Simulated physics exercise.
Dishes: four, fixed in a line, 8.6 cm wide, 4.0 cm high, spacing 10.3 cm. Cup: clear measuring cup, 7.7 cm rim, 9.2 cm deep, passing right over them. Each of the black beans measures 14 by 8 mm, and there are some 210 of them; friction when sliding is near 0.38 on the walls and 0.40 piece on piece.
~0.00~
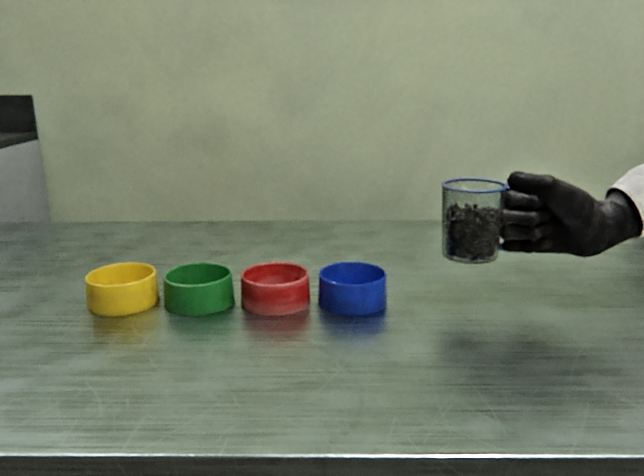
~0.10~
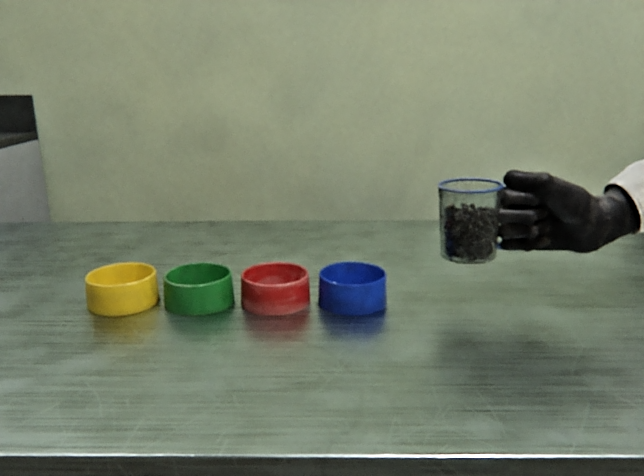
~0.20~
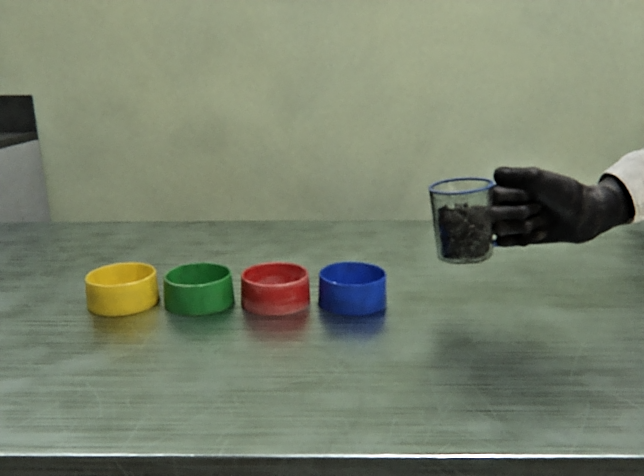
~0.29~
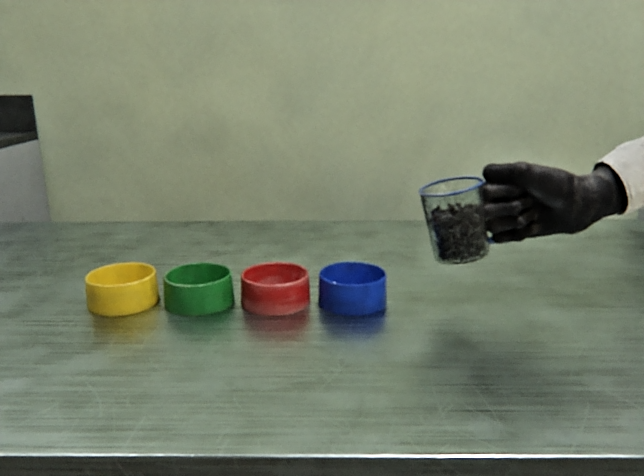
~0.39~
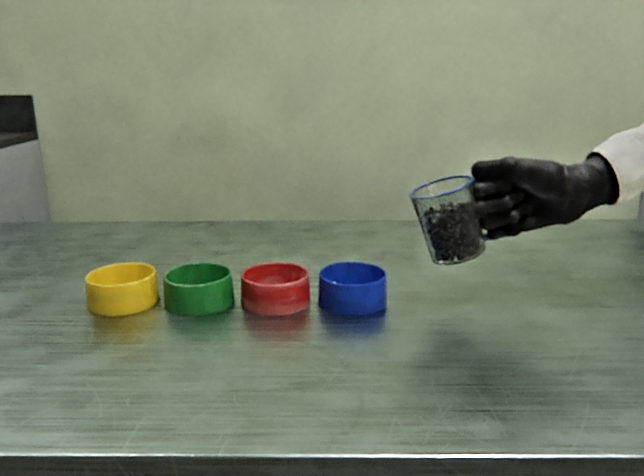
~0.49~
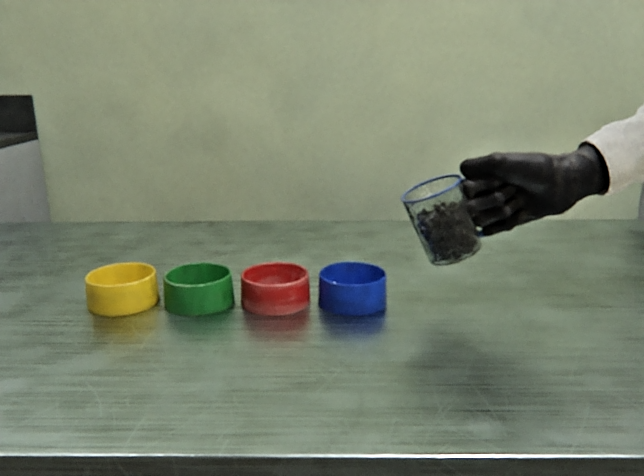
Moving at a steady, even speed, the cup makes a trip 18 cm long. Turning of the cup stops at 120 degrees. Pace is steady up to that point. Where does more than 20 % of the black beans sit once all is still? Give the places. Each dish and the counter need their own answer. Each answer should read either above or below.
Red - above, blue - below, green - below, yellow - below, counter - below.
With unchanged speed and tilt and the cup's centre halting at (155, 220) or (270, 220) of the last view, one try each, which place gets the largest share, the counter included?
Try 1 - red; try 2 - red.
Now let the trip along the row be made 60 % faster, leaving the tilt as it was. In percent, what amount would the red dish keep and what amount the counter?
Shares - red 90, counter 10.
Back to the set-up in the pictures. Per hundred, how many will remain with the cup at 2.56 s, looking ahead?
Estimate: Some 5 %.
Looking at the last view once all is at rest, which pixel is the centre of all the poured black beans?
I'd put it at about (283, 286).
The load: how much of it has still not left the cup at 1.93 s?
Reading: Approx. 95 %.
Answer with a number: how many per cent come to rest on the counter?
Estimate: Near 15 per cent.
After 1.35 s, tilt 68 degrees; cup holds 100 %.
After 1.93 s, tilt 98 degrees; cup holds 95 %.
After 2.56 s, tilt 120 degrees; cup holds 5 %, red 90 %.
In the end, at 3.4 s, red 85 %, blue 0 %, green 0 %, yellow 0 %, counter 15 %.
